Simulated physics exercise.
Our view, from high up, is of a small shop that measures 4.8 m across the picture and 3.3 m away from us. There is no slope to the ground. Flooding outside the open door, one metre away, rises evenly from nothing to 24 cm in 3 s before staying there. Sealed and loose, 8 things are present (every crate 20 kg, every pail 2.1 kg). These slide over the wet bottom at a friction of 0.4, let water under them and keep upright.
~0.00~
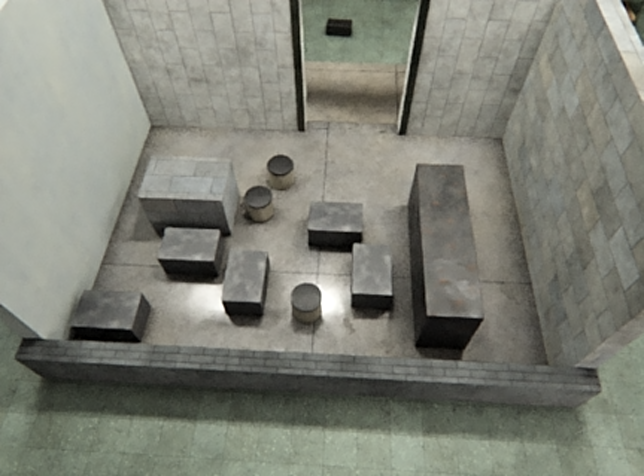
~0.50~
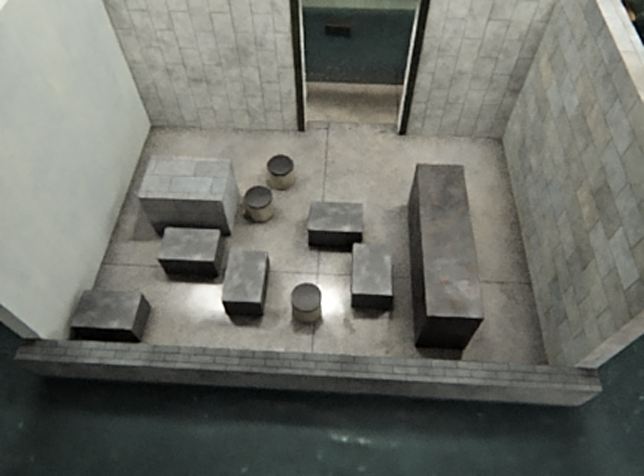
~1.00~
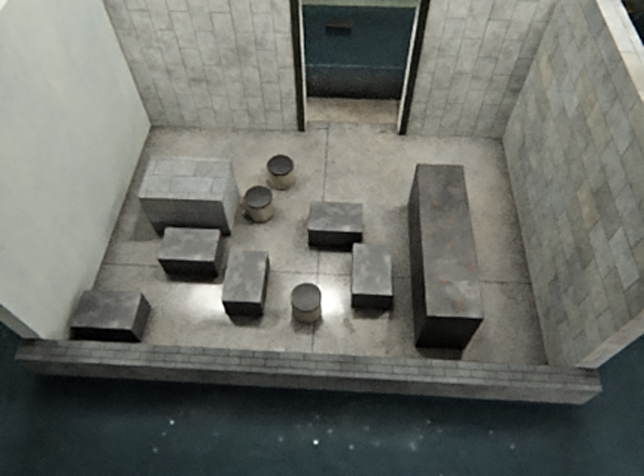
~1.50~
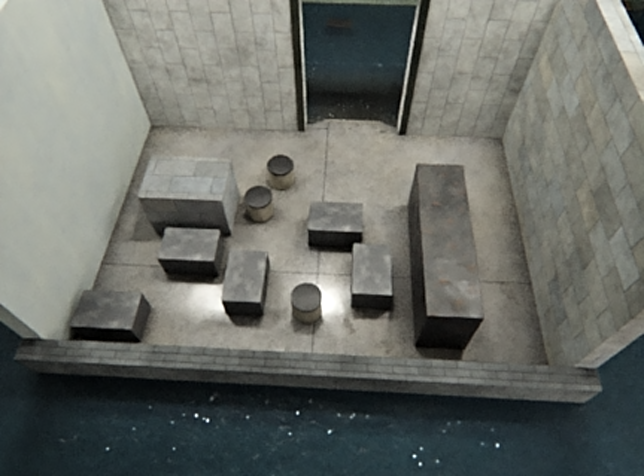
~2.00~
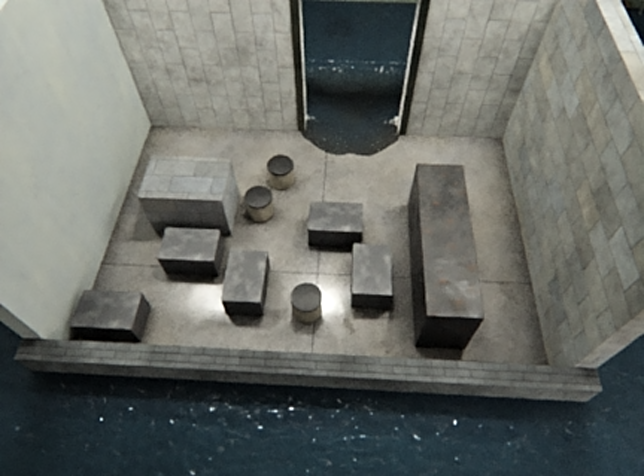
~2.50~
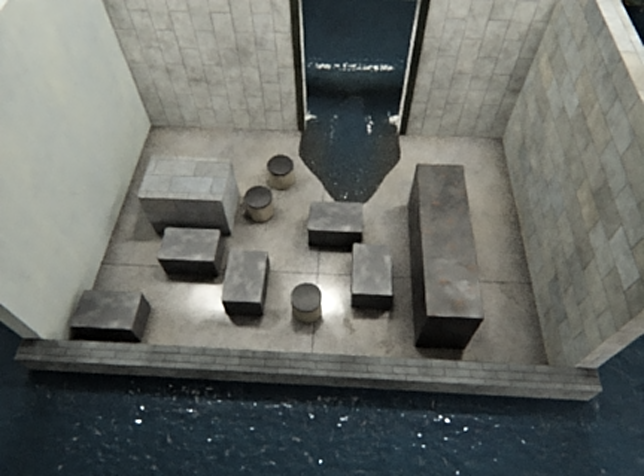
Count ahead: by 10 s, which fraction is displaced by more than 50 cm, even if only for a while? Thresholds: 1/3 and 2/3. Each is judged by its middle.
2/3 or more.
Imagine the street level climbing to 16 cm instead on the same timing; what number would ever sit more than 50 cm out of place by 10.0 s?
That would make 5 of them.
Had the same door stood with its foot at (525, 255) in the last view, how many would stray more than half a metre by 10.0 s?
Result: 3 of them.
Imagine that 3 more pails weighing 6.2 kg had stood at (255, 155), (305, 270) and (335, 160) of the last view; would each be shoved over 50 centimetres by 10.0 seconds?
Note, in order of listing: Stays below the threshold, crosses the threshold, crosses the threshold.
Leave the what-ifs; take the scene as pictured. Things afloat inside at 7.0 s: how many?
The number is 6.
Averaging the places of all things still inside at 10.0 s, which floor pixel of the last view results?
Close to pixel (174, 272).
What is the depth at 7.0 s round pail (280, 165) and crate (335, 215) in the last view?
I'd estimate 2 cm for the first and 13 cm for the second.
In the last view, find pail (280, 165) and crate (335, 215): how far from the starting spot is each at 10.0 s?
Shifts: 100 cm / 200 cm.
After 3.5 s 0 of 8 are over 50 cm from their spots; 0 afloat.
After 4.5 s 1 of 8 are over 50 cm from their spots; 2 afloat.
After 7.0 s 6 of 8 are over 50 cm from their spots; 6 afloat.
After 10.0 s 6 of 8 are over 50 cm from their spots, and 6 have been at some point; 8 afloat.
